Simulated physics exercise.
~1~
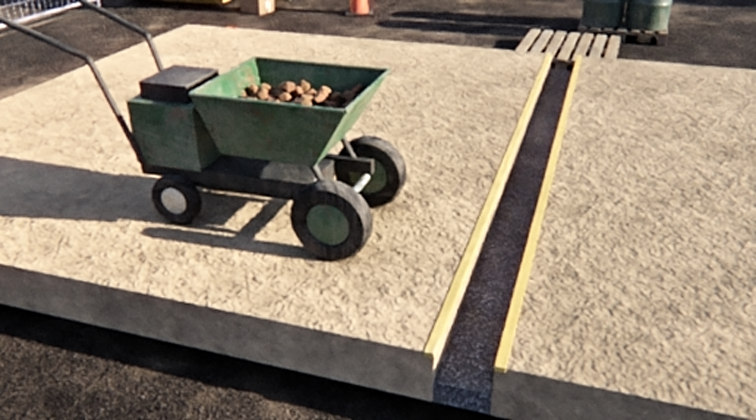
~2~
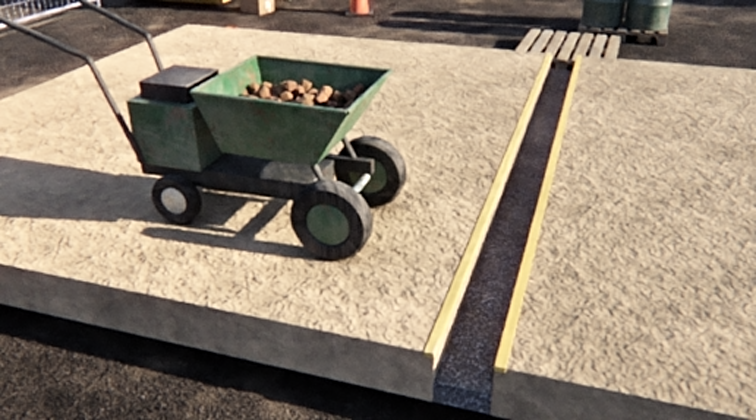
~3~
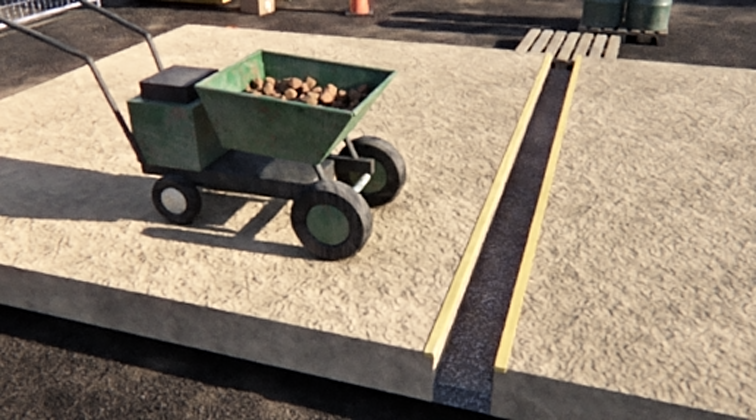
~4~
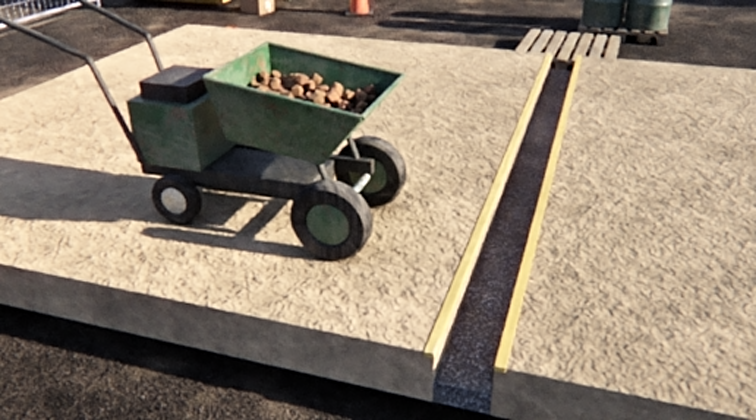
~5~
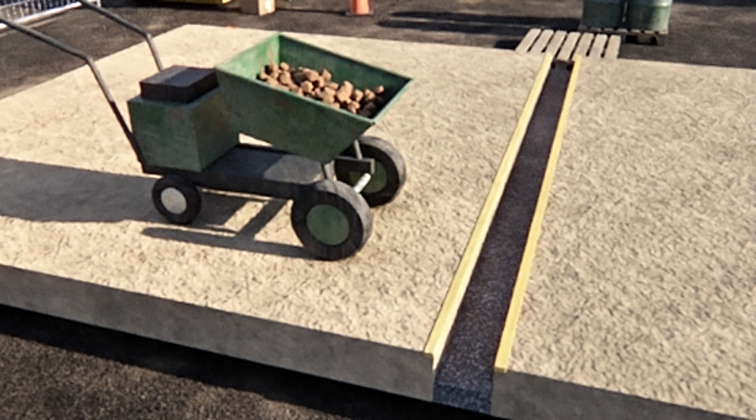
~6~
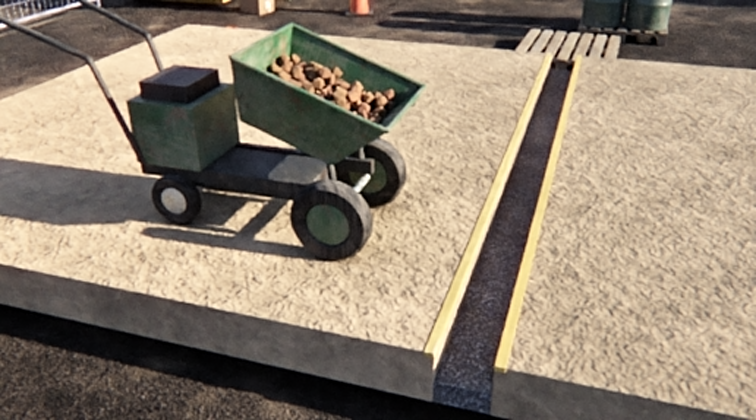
On a raised, rough-topped pad, the green skip of a powered barrow loaded with brown clods tilted slowly forward, its back end rising, while the wheels stayed put short of a narrow, yellow-edged trench.
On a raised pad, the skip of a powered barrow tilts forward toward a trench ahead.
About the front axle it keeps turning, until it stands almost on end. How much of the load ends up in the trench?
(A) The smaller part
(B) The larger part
The answer is B.
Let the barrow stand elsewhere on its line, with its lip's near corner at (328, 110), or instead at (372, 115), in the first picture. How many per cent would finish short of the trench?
The first gives close to 20 per cent and the second 0 per cent.
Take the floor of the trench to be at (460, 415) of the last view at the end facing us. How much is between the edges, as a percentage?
The share would be around 90 in a hundred.
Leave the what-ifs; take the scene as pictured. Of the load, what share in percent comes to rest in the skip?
Estimate: 0 %, roughly.
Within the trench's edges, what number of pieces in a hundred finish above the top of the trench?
The answer is close to 25 per cent.
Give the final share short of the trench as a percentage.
Share of load: Near 5 %.
Shortly afterwards, skip tipped steeply; the whole lot in the skip.
Next, skip tipped right over; the bulk in the skip; only a few short of the trench; a little in or heaped over the trench; only a few beyond it; only a few falling.
Some moments later, skip tipped right over; a little in the skip; only a few short of the trench; the bulk in or heaped over the trench; a little beyond it.
In the end, skip tipped right over; a little short of the trench; the bulk in or heaped over the trench; a little beyond it.
